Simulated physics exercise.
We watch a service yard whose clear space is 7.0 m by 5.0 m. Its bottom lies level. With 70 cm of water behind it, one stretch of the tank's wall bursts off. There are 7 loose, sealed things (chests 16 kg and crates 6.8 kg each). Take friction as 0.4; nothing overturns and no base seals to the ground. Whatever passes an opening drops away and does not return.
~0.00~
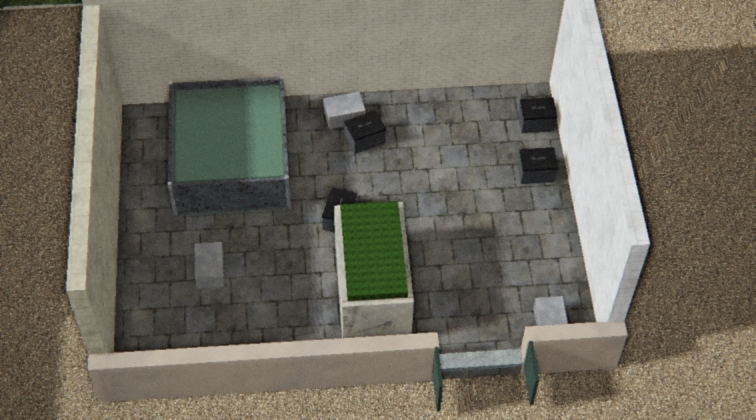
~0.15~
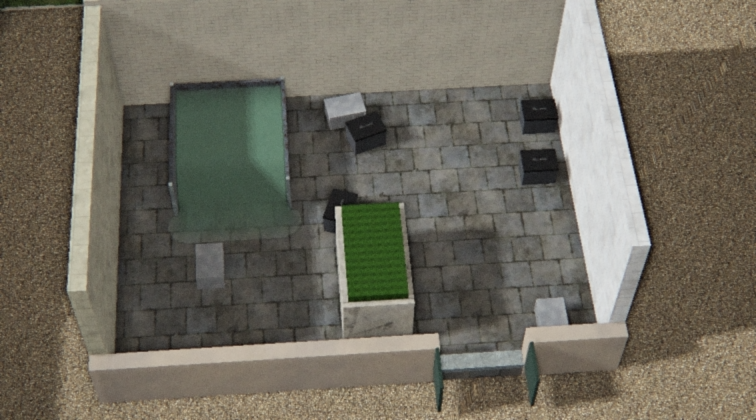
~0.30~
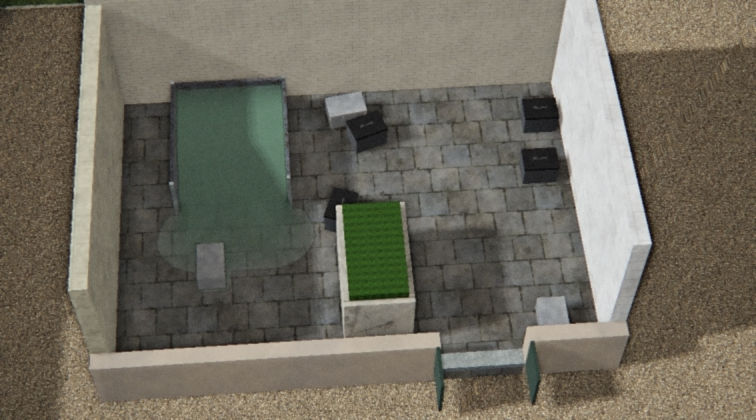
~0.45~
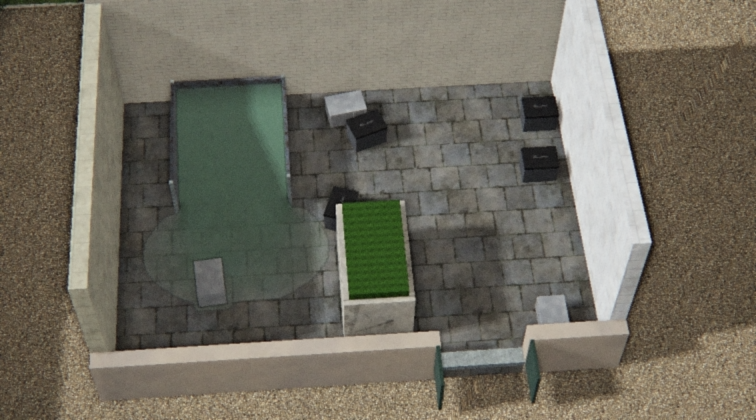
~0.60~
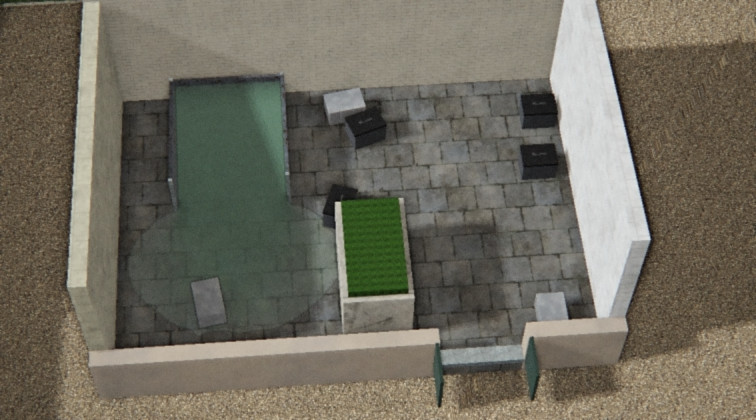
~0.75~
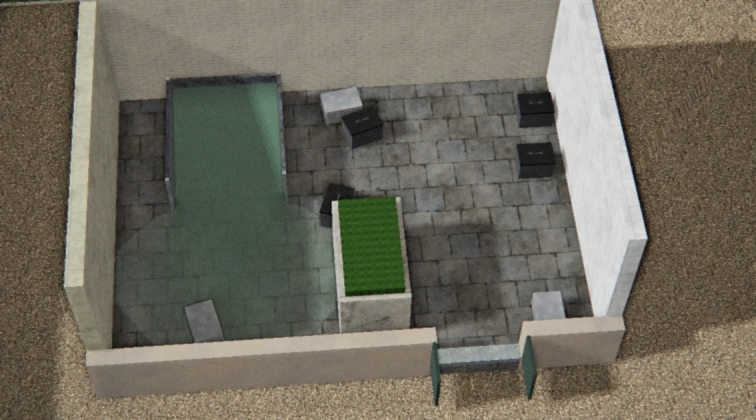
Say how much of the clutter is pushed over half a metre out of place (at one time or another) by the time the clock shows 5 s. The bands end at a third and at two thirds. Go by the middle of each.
That comes to from one to two thirds.
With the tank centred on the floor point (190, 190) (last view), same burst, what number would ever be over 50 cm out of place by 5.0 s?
Then 4.
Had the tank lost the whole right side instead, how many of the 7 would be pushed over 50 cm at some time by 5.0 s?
In that case 6 of them.
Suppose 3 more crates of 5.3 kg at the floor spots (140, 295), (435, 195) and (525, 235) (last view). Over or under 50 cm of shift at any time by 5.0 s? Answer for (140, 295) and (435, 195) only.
In that order: Past it, short of it.
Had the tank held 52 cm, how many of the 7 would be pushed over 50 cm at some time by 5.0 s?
Then 2.
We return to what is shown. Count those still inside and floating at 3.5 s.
At that moment 2.
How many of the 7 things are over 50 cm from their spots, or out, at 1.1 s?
1 of them.
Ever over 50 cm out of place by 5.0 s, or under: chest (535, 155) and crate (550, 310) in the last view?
In turn: Less, more.
After 1.1 s 1 of 7 are over 50 cm from their spots; 1 afloat.
After 2.2 s 1 of 7 are over 50 cm from their spots; 1 afloat.
After 3.5 s 2 of 7 are over 50 cm from their spots; 2 afloat.
After 5.0 s 3 of 7 are over 50 cm from their spots, and 3 have been at some point; 2 afloat.
